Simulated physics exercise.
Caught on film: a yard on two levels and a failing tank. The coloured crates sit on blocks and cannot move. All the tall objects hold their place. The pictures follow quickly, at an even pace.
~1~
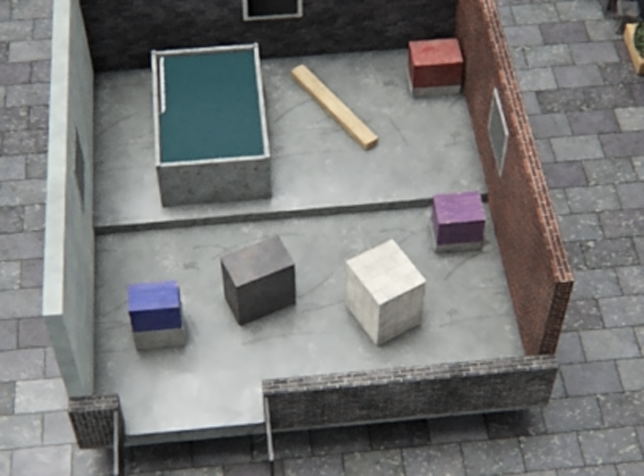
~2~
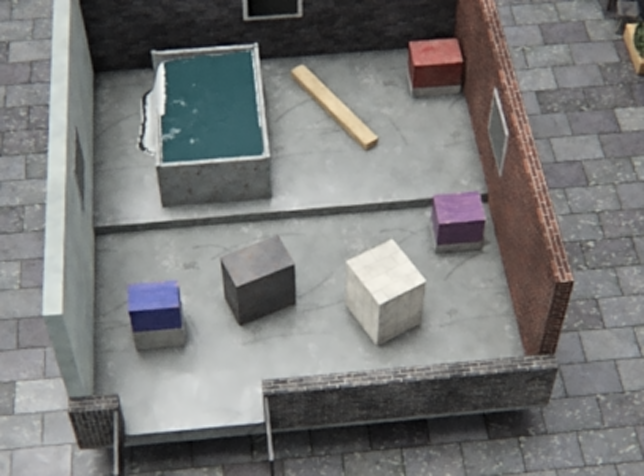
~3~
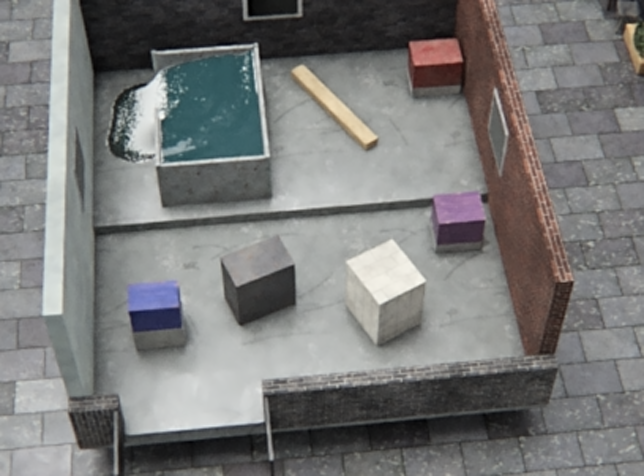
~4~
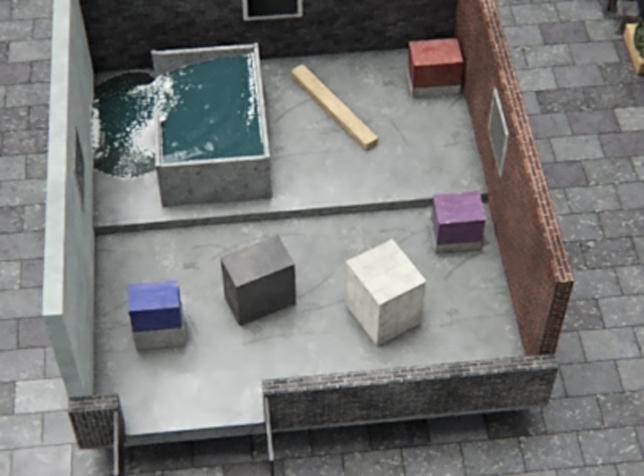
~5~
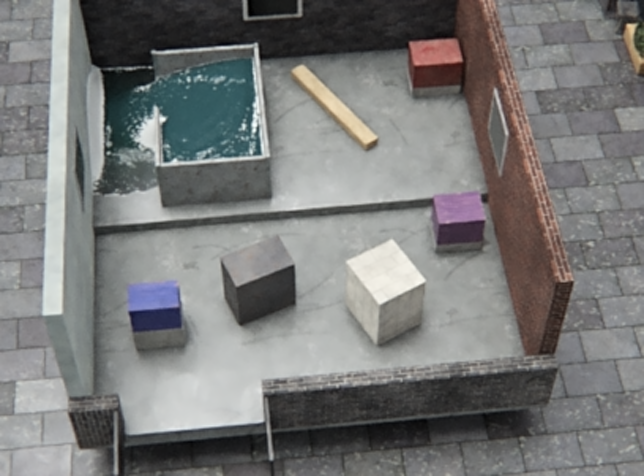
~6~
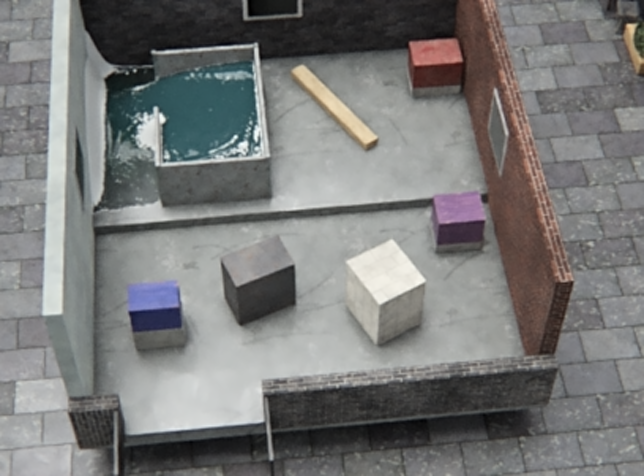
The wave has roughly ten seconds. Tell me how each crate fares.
The purple crate keeps dry; the red crate is soaked; the blue crate keeps dry.
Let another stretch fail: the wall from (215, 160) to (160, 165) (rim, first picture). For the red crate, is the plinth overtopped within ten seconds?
The red one remains dry.
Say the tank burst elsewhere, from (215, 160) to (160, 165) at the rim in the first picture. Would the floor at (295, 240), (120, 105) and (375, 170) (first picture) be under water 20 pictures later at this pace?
One after the other: Wet, dry, no water.
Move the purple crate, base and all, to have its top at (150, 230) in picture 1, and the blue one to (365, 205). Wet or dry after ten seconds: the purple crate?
Then: The purple one ends up wet.
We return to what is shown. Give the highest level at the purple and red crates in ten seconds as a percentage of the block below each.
About 80 and 230 per cent.
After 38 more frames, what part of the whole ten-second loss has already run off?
Some 55 per cent.
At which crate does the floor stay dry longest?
Last comes the crate marked purple.
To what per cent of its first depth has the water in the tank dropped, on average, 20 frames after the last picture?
Near 32 in a hundred.
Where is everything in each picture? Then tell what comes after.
The tank at (209, 106) is whole and still, in the first picture.
The front is at a hidden place, out from the gap at (161, 109), in the second picture.
Water pours out at (161, 110) and has run to (116, 151), in the third picture.
The front is at (94, 164), out from the gap at (161, 111), in the fourth picture.
The front is at (94, 188), out from the gap at (161, 111), in the fifth picture.
The front is at (94, 208), out from the gap at (161, 111), in the sixth picture.
A moment on, water covers 15 % of the floor; the purple crate not reached, the red crate not reached, the blue crate not reached.
Next, water covers 35 % of the floor; the purple crate not reached, the red crate not reached, the blue crate water round its plinth.
Then, water covers 55 % of the floor; the purple crate not reached, the red crate water round its plinth, the blue crate water round its plinth.
Later, water covers 90 % of the floor; the purple crate water round its plinth, the red crate water round its plinth, the blue crate water round its plinth.
In the end, water covers 95 % of the floor; the purple crate stayed above the water, the red crate was topped, the blue crate stayed above the water.
